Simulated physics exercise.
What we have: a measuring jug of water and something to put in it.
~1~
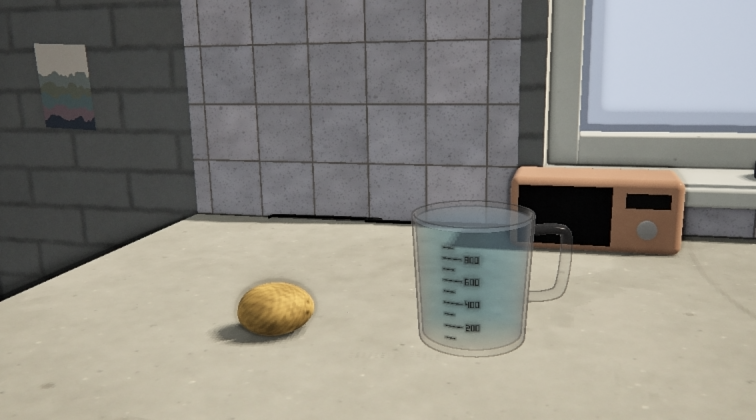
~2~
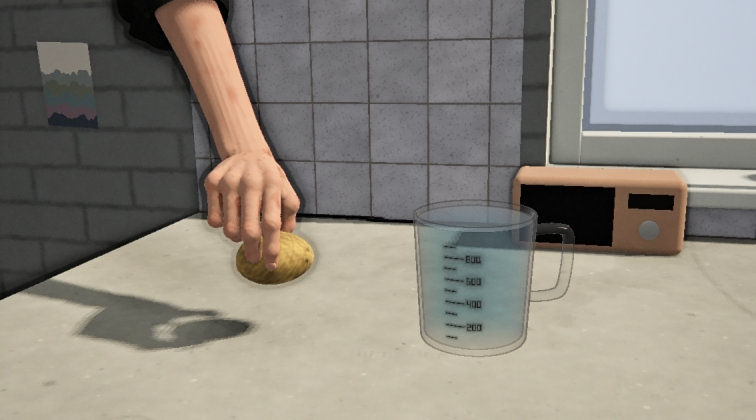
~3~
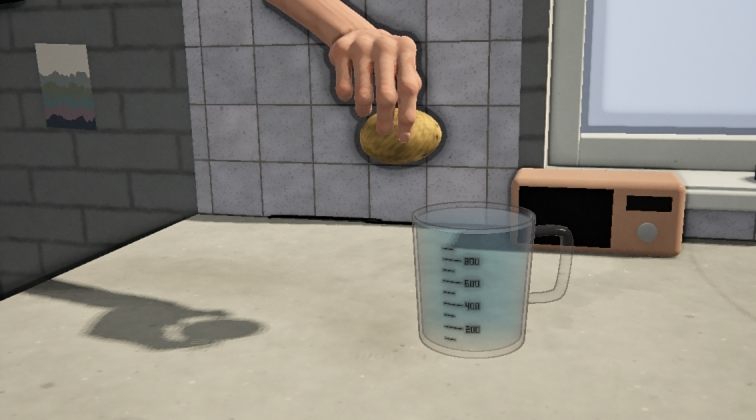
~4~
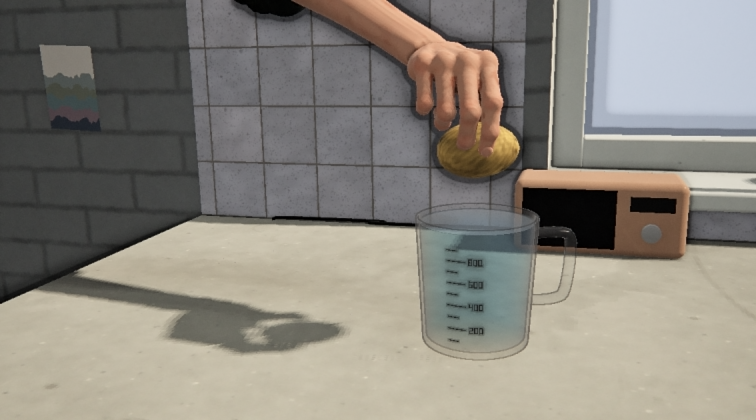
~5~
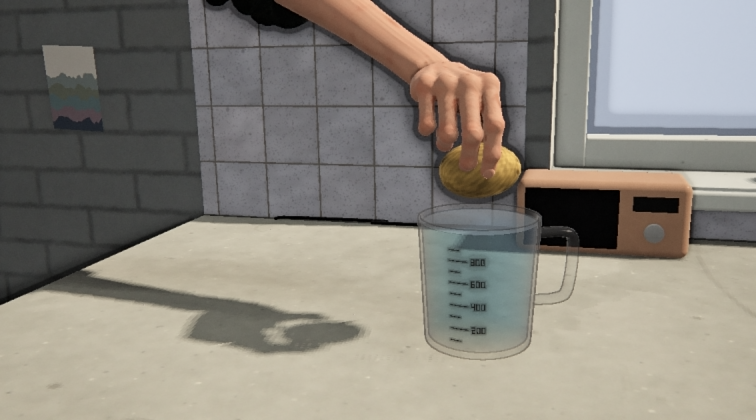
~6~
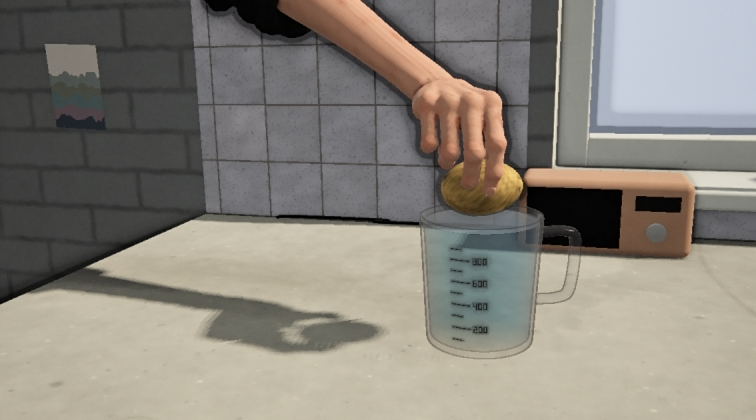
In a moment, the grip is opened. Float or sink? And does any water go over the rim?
As I see it, water: Goes under; measuring jug: Spills.
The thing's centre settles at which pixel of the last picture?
(480, 306), give or take.
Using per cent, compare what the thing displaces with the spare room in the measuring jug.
Around 230 %.
Shortly, the potato enters the water; the measuring jug is full to the brim.
Then, the potato goes on down; the measuring jug is full to the brim; the top is wet.
At the finish, the potato is at the bottom; the measuring jug is full to the brim; the top is wet.
